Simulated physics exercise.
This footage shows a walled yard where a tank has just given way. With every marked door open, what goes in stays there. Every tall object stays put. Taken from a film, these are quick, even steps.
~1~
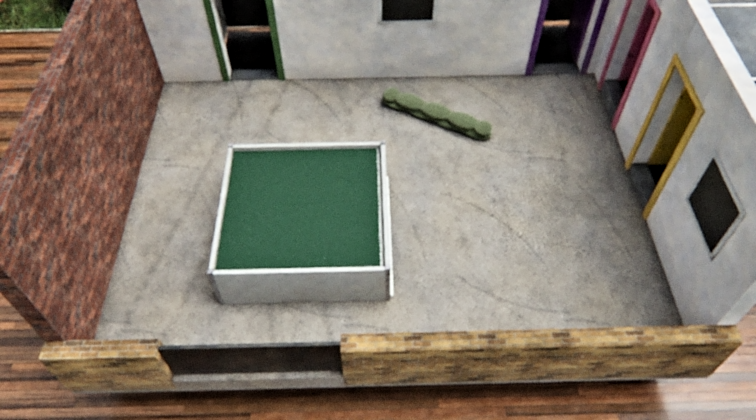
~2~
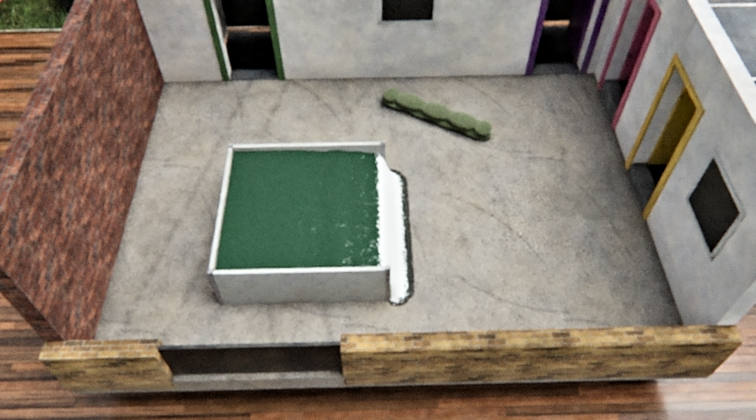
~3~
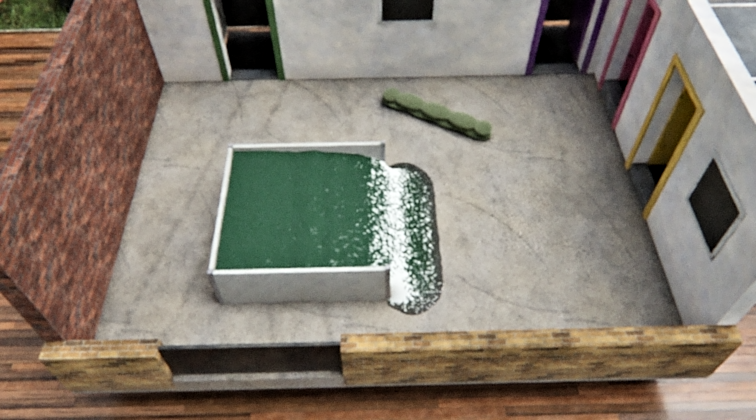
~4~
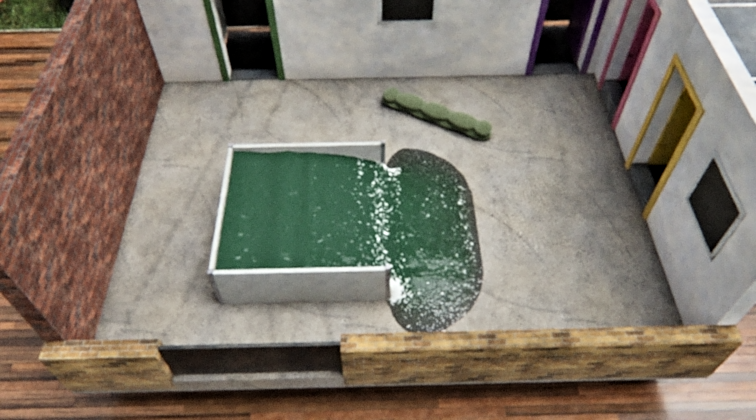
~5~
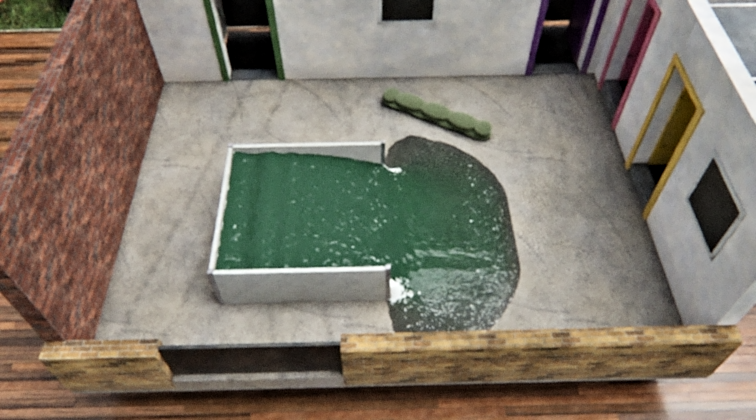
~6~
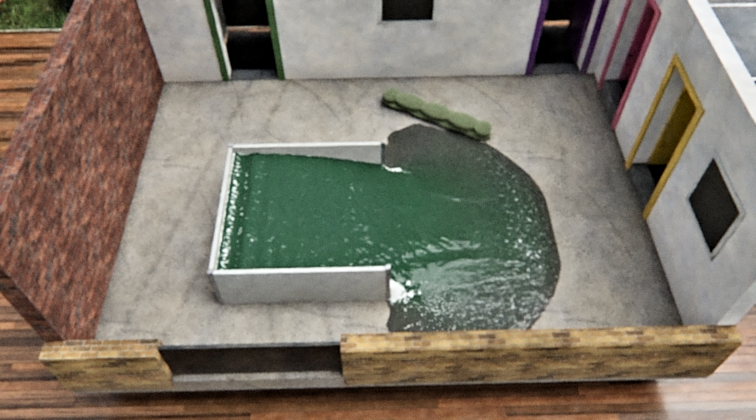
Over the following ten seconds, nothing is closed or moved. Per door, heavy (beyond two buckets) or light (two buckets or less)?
My prediction: The green door does not go over two buckets; the yellow door goes over two buckets; the pink door does not go over two buckets; the purple door goes over two buckets.
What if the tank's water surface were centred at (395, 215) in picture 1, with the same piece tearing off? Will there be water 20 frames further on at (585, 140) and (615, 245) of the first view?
Soaked, soaked.
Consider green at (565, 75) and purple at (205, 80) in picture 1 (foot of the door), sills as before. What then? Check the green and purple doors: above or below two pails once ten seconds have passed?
Check - green door: Comes out above; purple door: Comes out below.
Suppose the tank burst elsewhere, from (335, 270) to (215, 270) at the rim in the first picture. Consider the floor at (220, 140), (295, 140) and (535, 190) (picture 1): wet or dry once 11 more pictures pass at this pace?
Taken in turn they're unwetted, unwetted and unwetted.
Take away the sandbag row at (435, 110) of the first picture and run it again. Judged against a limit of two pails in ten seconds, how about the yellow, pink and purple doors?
In short: The yellow one floods; the pink one keeps below it; the purple one goes over.
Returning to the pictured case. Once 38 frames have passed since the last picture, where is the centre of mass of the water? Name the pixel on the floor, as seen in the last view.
At about (485, 194).
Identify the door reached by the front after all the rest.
Answer - the door marked green.
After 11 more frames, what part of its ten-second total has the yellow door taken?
It should be near 30 percent of the ten-second total.
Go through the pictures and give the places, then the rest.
The first frame shows still water in the tank at (304, 206).
In the second frame, the front is at (388, 173), out from the gap at (383, 222).
In the third frame, water pours out at (383, 224) and has run to (406, 167).
In the fourth frame, the front is at (431, 158), out from the gap at (383, 226).
In the fifth frame, the front is at (484, 170), out from the gap at (383, 226).
In the sixth frame, the front is at (537, 195), out from the gap at (383, 226).
A moment on, water covers 40 % of the floor; the green door not reached, the yellow door under two buckets in, the pink door not reached, the purple door not reached.
Next, water covers 45 % of the floor; the green door not reached, the yellow door over two buckets in, the pink door wet at the sill, nothing in, the purple door not reached.
Then, water covers 50 % of the floor; the green door not reached, the yellow door far over two buckets in, the pink door wet at the sill, nothing in, the purple door over two buckets in.
Later, water covers 65 % of the floor; the green door wet at the sill, nothing in, the yellow door far over two buckets in, the pink door wet at the sill, nothing in, the purple door far over two buckets in.
In the end, water covers 95 % of the floor; the green door under two buckets in, the yellow door far over two buckets in, the pink door wet at the sill, nothing in, the purple door far over two buckets in.
